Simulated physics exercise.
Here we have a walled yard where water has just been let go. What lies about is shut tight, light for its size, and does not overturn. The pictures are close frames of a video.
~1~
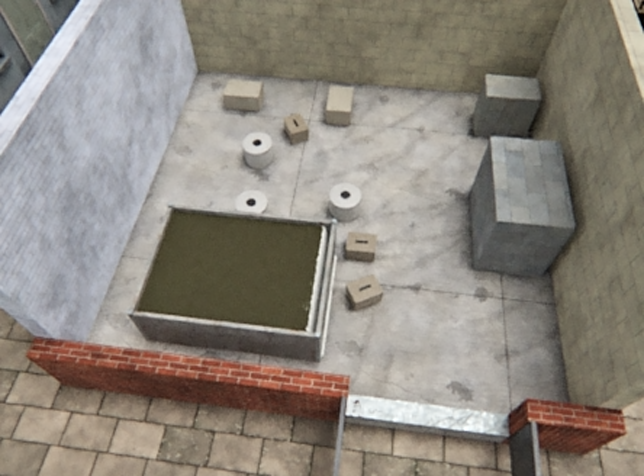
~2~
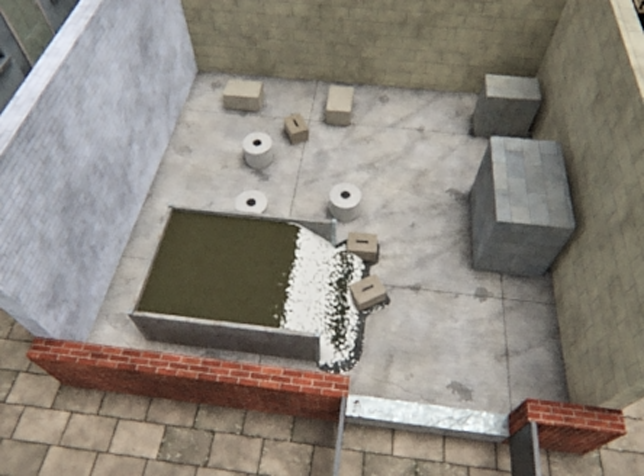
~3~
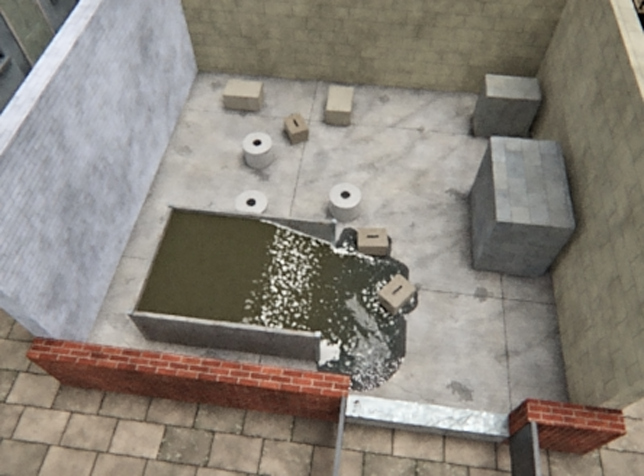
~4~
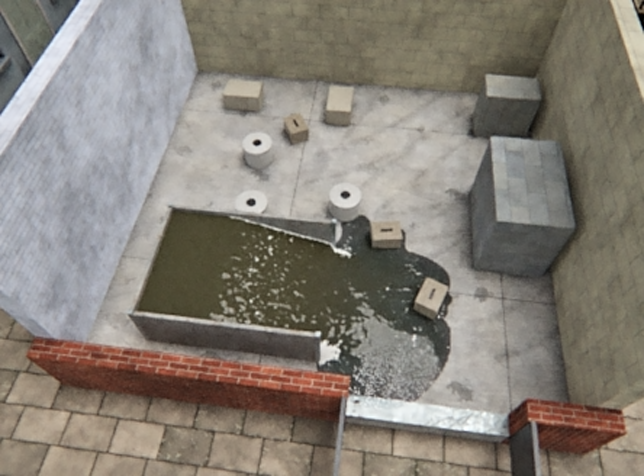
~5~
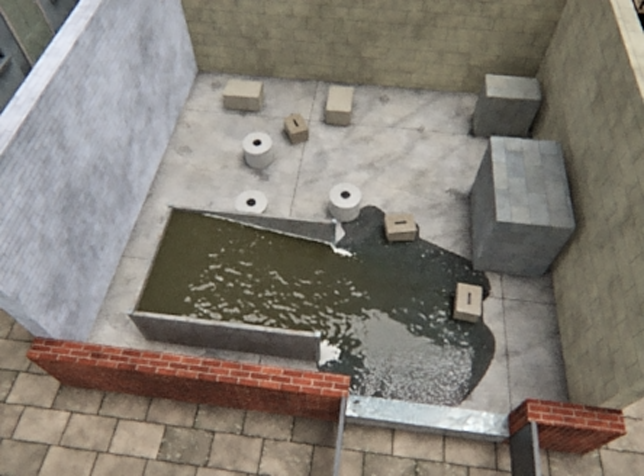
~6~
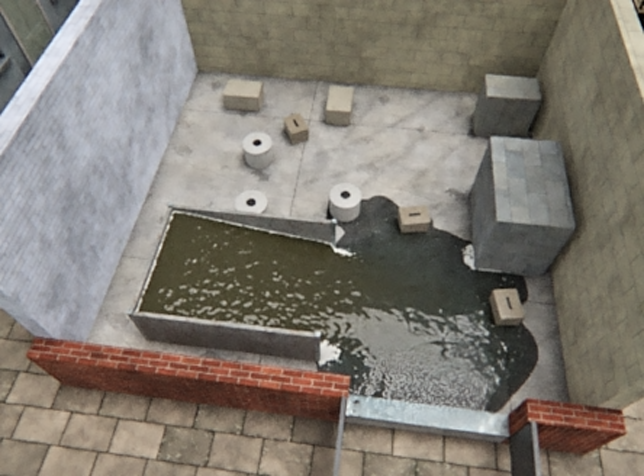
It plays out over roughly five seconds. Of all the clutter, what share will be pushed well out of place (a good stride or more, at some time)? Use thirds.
It is less than a third.
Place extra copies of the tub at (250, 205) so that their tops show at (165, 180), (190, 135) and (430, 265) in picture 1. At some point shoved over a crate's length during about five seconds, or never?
As listed: Never so far, short of that, shifted that much.
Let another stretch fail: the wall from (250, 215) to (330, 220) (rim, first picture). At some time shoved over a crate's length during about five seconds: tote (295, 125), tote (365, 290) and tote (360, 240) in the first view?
As listed: Moved that far, under that, no.
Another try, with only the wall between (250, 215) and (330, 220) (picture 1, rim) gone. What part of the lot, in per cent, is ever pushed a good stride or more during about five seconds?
About 60 per cent.
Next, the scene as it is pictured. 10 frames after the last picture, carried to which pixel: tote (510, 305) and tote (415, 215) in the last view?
Around (562, 283) and (465, 113).
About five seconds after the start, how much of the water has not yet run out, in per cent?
Near 74 in a hundred.
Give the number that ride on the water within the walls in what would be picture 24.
The number is 2.
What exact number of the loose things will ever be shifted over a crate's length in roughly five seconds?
It comes to 2.
A moment on, 2 of 8 are well off their spots; 1 afloat.
Next, 2 of 8 are well off their spots; 1 afloat.
Later, 2 of 8 are well off their spots; 2 afloat.
In the end, 2 of 8 are well off their spots, and 2 have been at some point; 2 afloat.
